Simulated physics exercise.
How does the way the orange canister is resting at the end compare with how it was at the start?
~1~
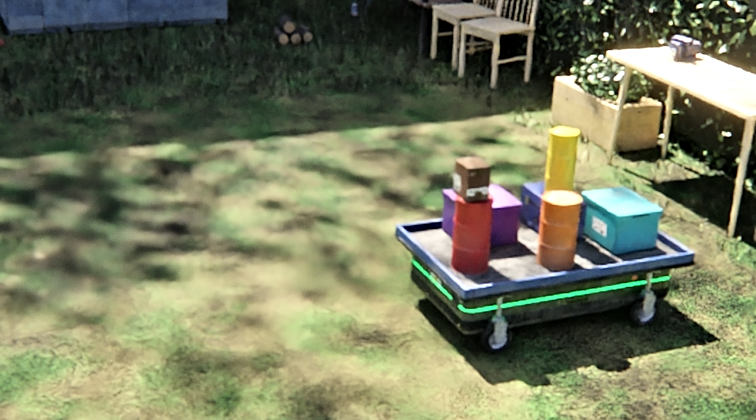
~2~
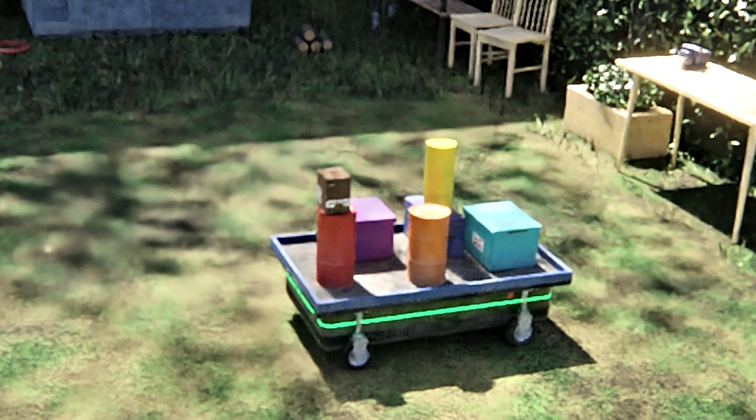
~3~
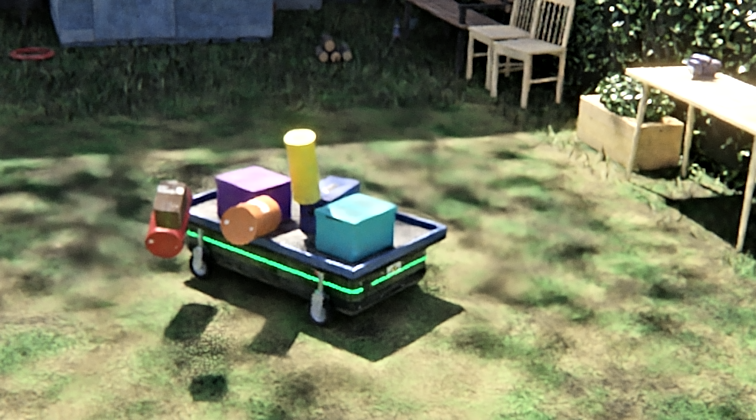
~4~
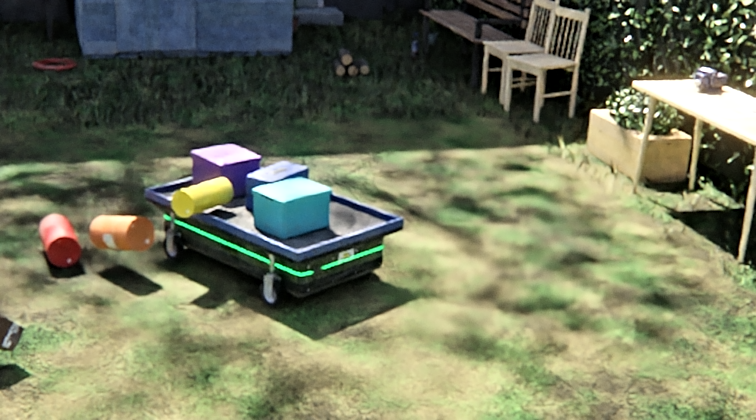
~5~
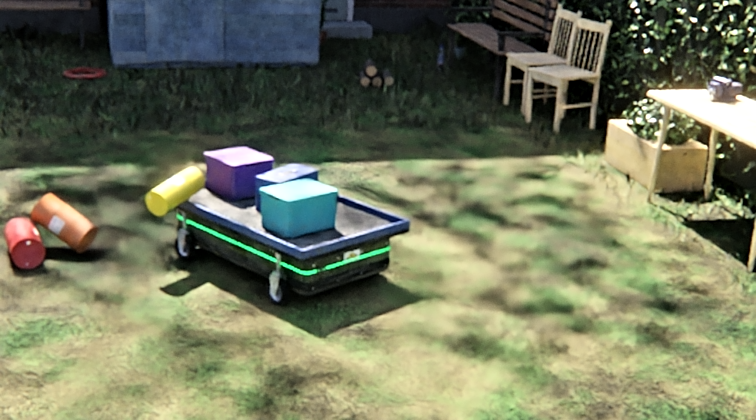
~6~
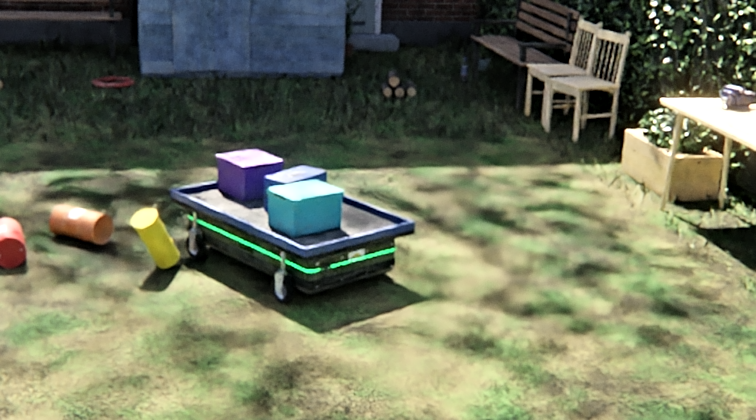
At the start the orange canister stands upright on the cart's deck, and at the end it lies on its side on the grass.
